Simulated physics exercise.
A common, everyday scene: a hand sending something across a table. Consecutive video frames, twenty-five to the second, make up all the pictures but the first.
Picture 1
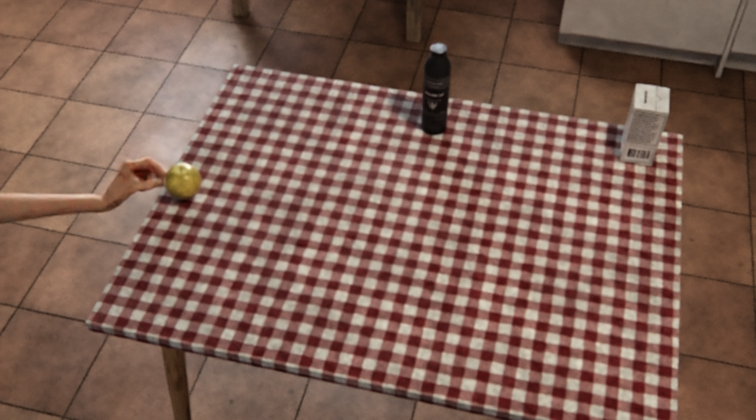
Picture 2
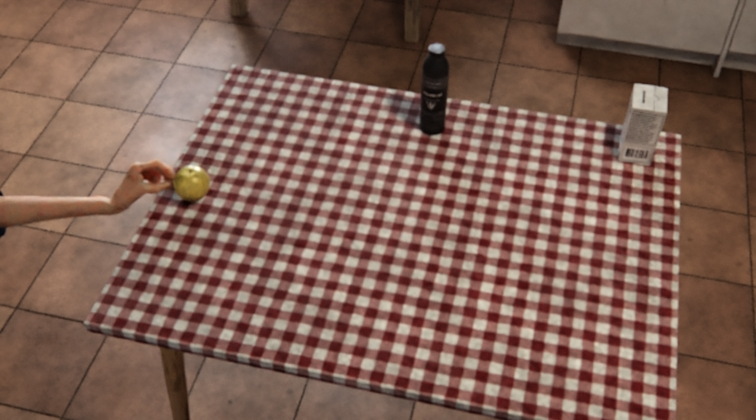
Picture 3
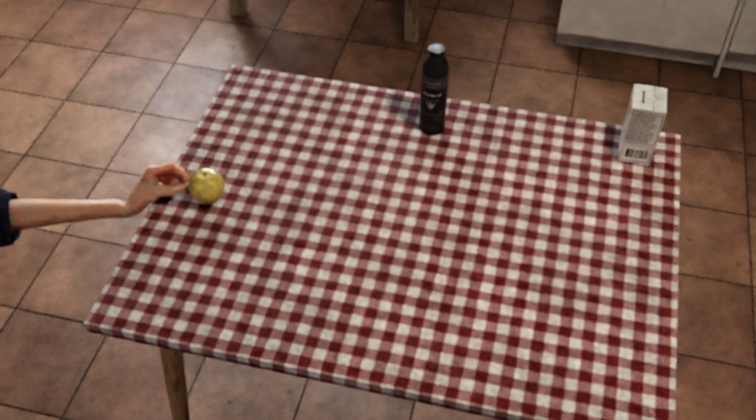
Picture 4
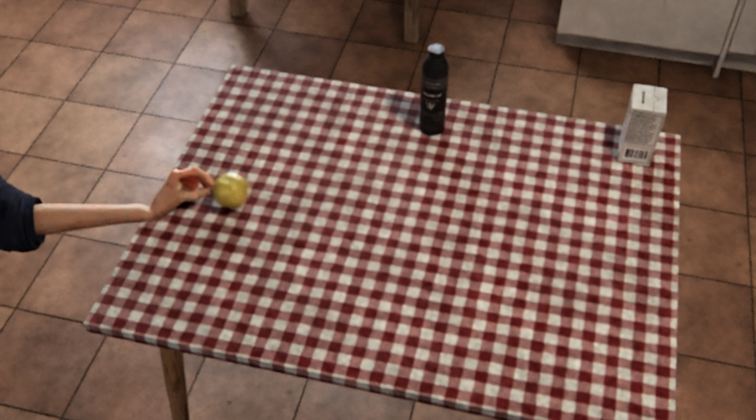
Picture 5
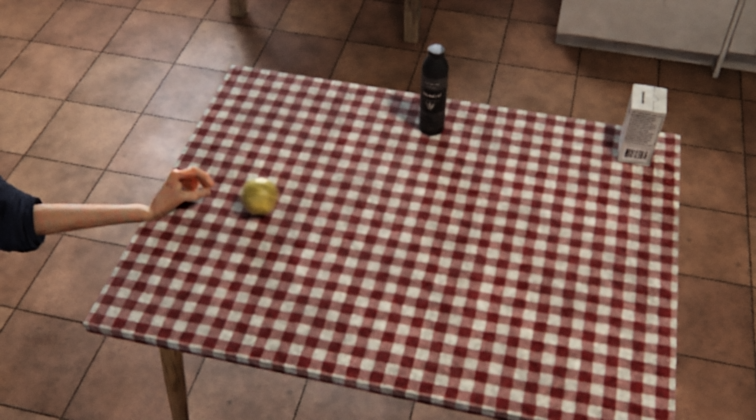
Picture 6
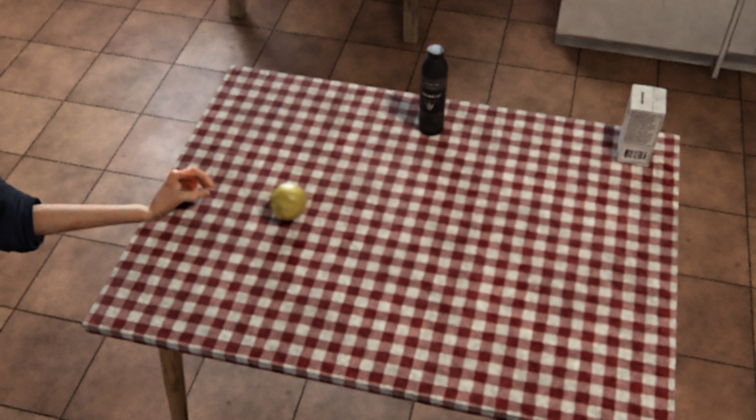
To begin with, a hand holds a yellow apple at the left edge of a red-and-white checkered table, with a dark bottle and a white carton standing toward the back. The hand pushes the apple to the right and lets go, then stays still while the apple rolls rightward away from the fingers.
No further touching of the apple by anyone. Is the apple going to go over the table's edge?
I reckon it departs the table in the end.
Then, 0.30 s after the last picture, yellow apple rolled well along near (512, 243).
Then, 0.60 s after the last picture, yellow apple now off the table.
Then, 0.90 s after the last picture, things are still on the move.
By the end, off the table, yellow apple.
